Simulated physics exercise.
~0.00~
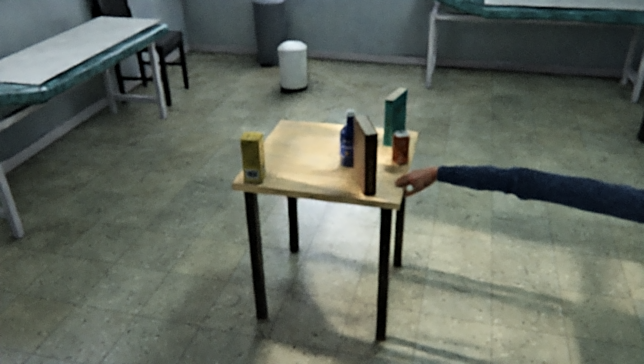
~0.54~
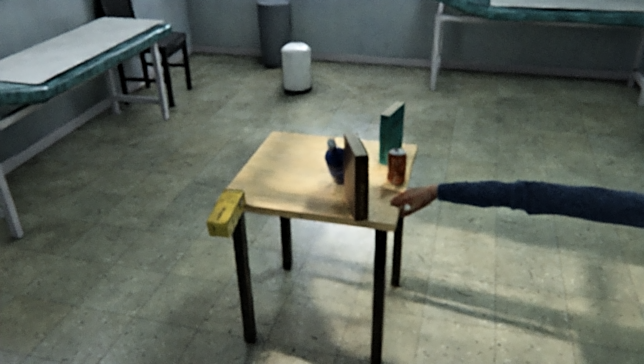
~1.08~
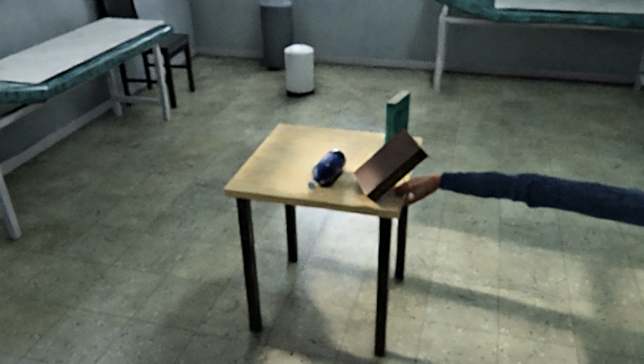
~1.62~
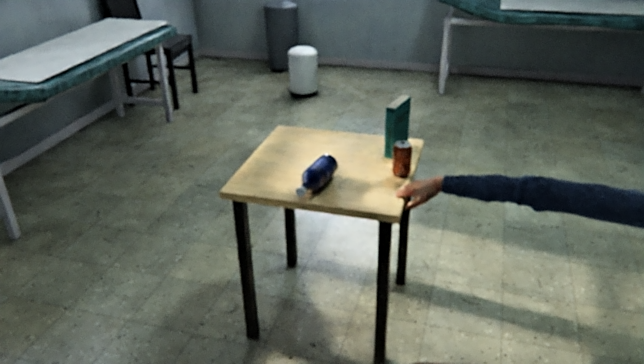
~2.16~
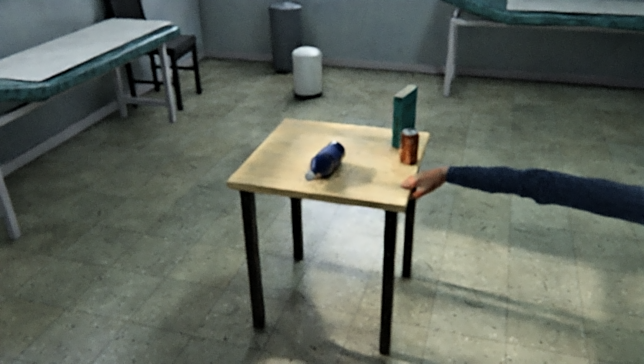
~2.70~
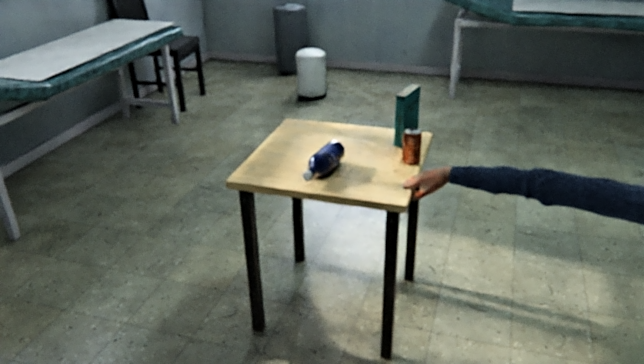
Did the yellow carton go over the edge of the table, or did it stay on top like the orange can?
The yellow carton went over the edge, while the orange can stayed on the table.
A small wooden table was jerked back and forth by a hand at its edge, sending a yellow carton over the near left corner, then a brown book off too, while a blue bottle toppled onto its side and the can and turquoise book stayed upright.
